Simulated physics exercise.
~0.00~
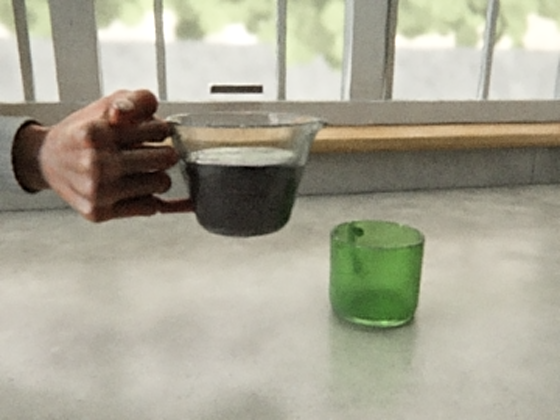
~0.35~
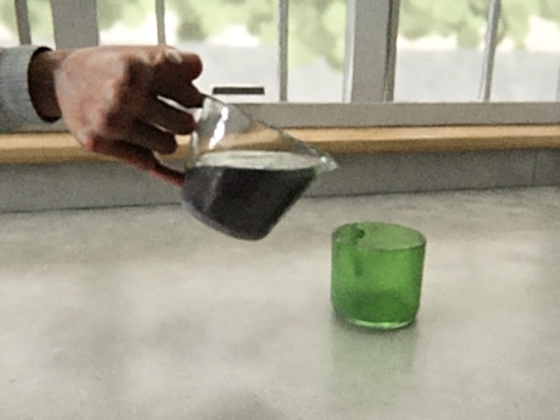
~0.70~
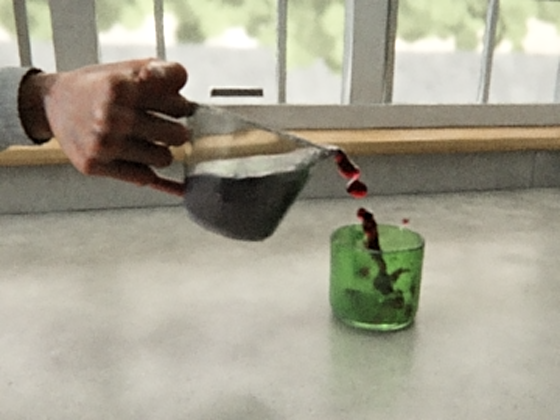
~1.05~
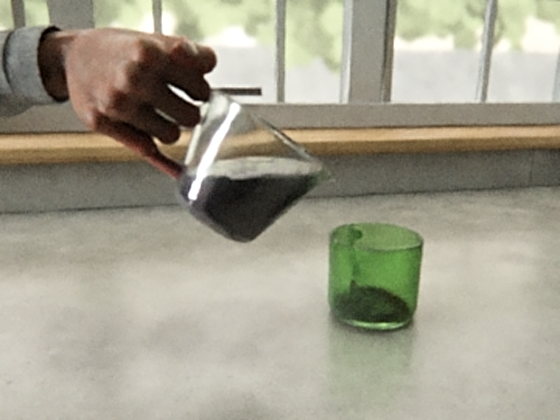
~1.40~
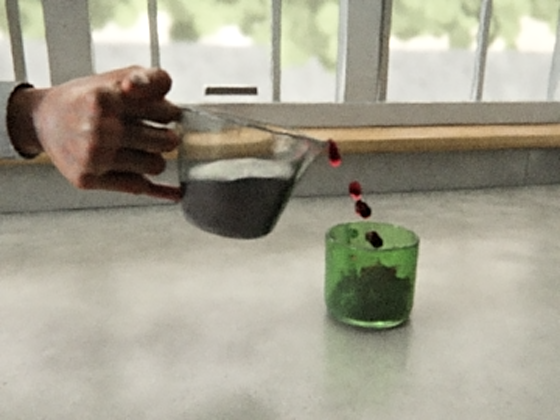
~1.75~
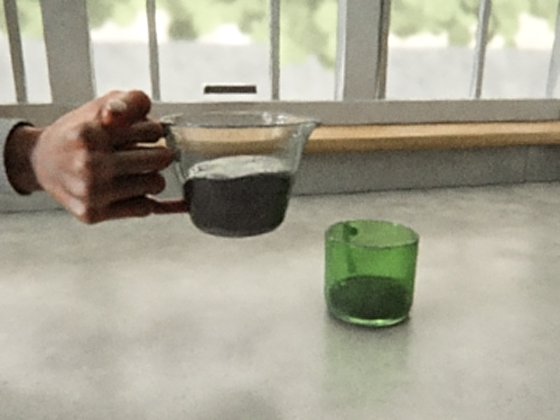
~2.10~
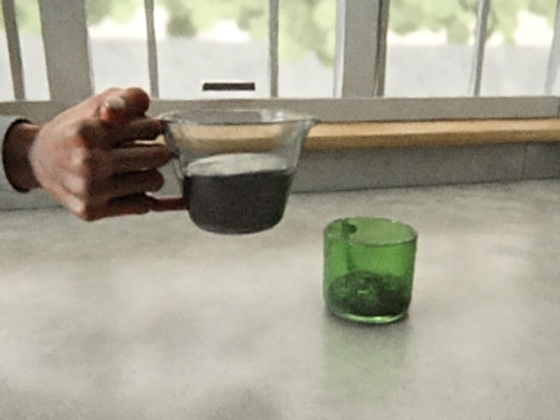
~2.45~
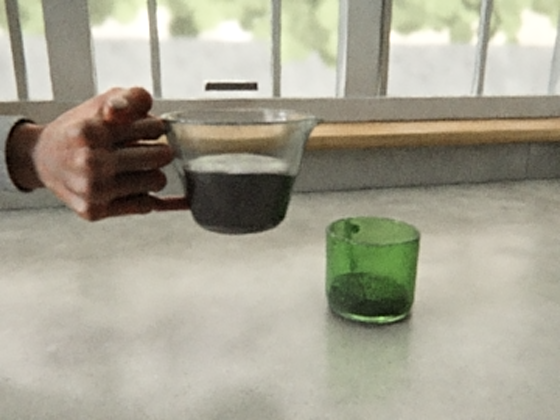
A hand at the left holds up a clear glass measuring jug of dark wine over a pale counter in front of a bright window, seen from the side by a slightly swaying camera. To the right, an empty green mug stands on the counter. The hand tips the jug toward the mug, and dark red wine falls from the spout into it. The jug eases back, tilts over again and sends down more wine, then is brought level. At the end the mug holds a shallow, dark layer of wine, while the upright jug remains partly full in the hand.
